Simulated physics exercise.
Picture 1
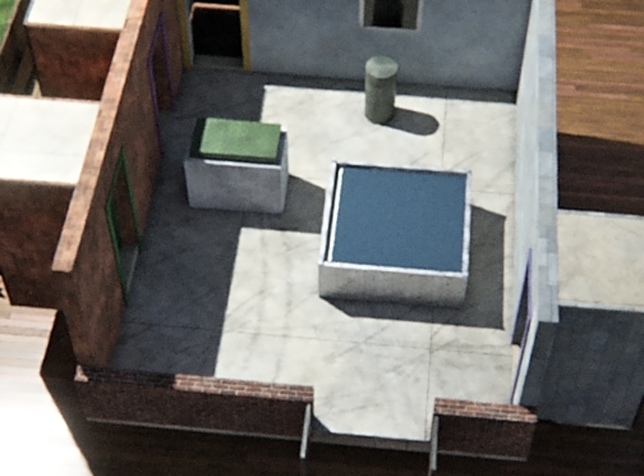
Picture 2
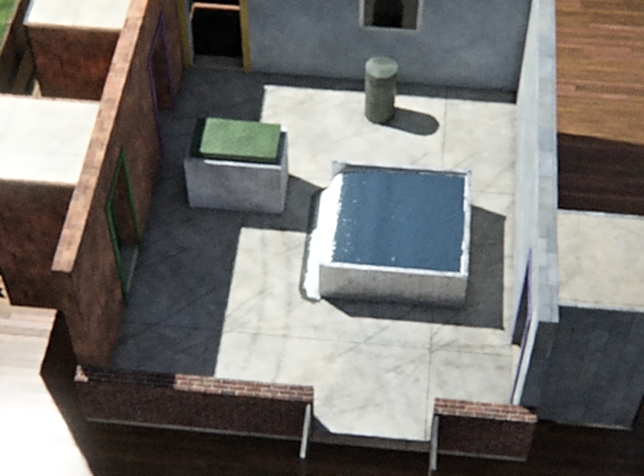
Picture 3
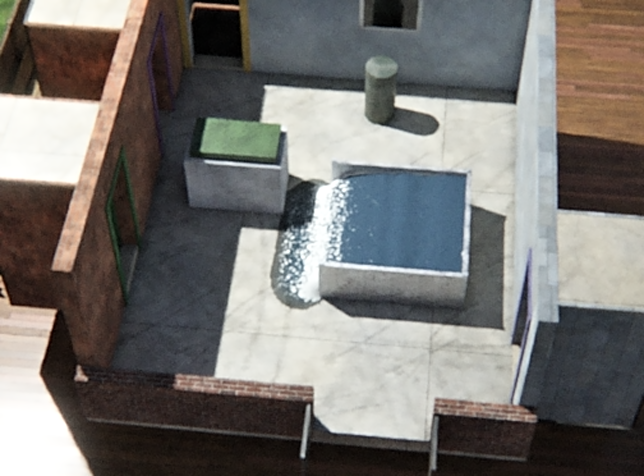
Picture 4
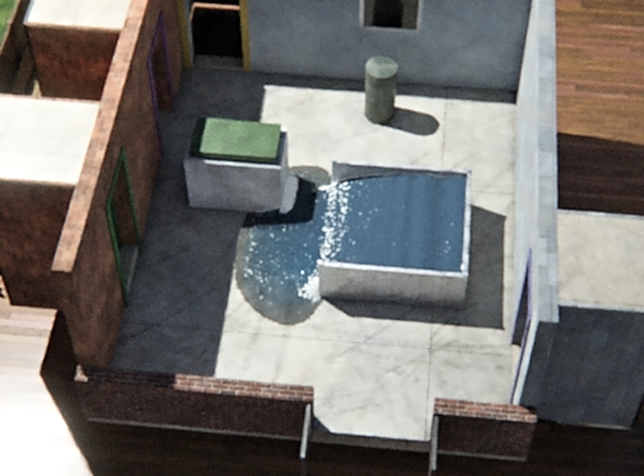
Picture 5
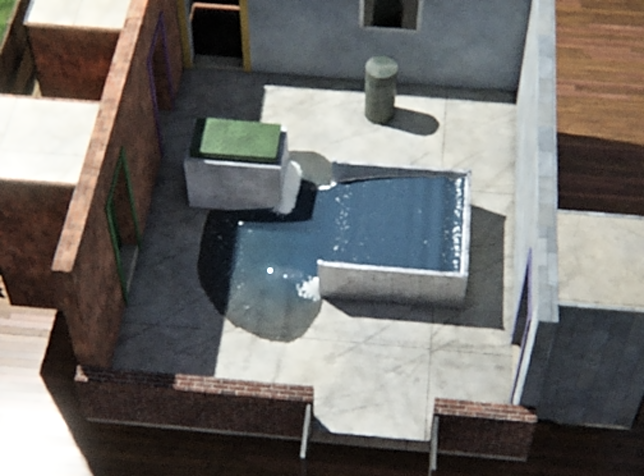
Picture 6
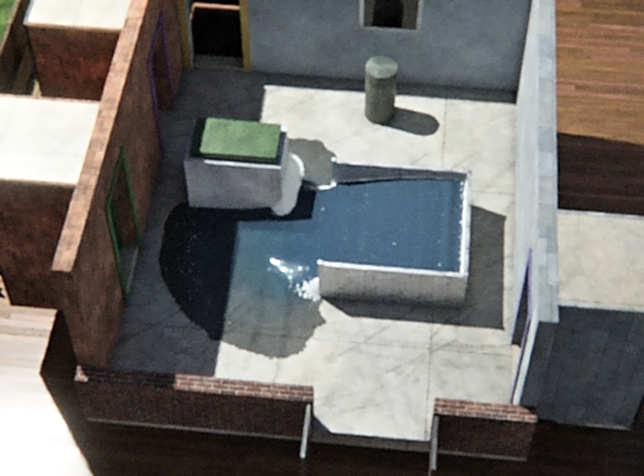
Water bursts from the left side of a pale, open-topped tank, foaming white as it drops onto the light floor of a walled court seen from high above. A green-topped grey block stands to the left, a grey-green cylinder behind, and brick walls at the left and front. The dark sheet spreads leftward in a widening rounded pool, washing round the block's base, while the view stays still.
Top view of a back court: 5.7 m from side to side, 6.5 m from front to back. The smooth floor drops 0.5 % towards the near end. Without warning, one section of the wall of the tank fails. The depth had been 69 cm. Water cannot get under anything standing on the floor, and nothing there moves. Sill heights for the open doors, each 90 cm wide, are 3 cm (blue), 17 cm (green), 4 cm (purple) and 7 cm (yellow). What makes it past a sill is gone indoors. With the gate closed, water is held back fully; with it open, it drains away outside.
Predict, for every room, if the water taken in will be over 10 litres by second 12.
Blue door: Beyond the allowance; green door: Beyond the allowance; purple door: Beyond the allowance; yellow door: Beyond the allowance.
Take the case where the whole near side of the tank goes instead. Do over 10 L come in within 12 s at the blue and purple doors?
Against that limit the blue door gives a greater amount and the purple door gives a lower amount.
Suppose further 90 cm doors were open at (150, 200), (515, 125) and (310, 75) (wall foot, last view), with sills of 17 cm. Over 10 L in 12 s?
In sequence the answers are more than that, less than that and less than that.
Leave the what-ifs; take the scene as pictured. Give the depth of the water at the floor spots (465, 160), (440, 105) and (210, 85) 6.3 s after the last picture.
Around 5 cm, 2 cm and 7 cm.
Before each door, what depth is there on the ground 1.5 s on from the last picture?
In centimetres - blue: 0, green: 35, purple: 4, yellow: 5.
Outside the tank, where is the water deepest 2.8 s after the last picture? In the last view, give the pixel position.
Near (105, 395).
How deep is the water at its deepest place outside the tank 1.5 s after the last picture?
It tops out at some 47 cm.
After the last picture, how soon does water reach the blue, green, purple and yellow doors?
Door times: Blue 3.8 s / green 0.1 s / purple 0.9 s / yellow 1.3 s.
Then, 0.7 s after the last picture water covers 40 % of the floor and is deepest (44 cm) near (290, 208); blue door not reached, green door 35 cm at the sill, 22 L in, purple door not reached, yellow door not reached.
Then, 1.5 s after the last picture water covers 55 % of the floor and is deepest (47 cm) near (105, 395); blue door not reached, green door 35 cm at the sill, 103 L in, purple door 4 cm at the sill, 0 L in, yellow door 5 cm at the sill, 0 L in.
Then, 2.8 s after the last picture water covers 70 % of the floor and is deepest (32 cm) near (105, 395); blue door not reached, green door 19 cm at the sill, 162 L in, purple door 4 cm at the sill, 0 L in, yellow door 16 cm at the sill, 31 L in.
Then, 6.3 s after the last picture water covers 100 % of the floor and is deepest (12 cm) near (482, 395); blue door 11 cm at the sill, 112 L in, green door 8 cm at the sill, 166 L in, purple door 8 cm at the sill, 3 L in, yellow door 7 cm at the sill, 88 L in.
Then, 11.3 s after the last picture water covers 100 % of the floor and is deepest (10 cm) near (403, 114); blue door 7 cm at the sill, 223 L in, green door 5 cm at the sill, 166 L in, purple door 4 cm at the sill, 18 L in, yellow door 4 cm at the sill, 90 L in.
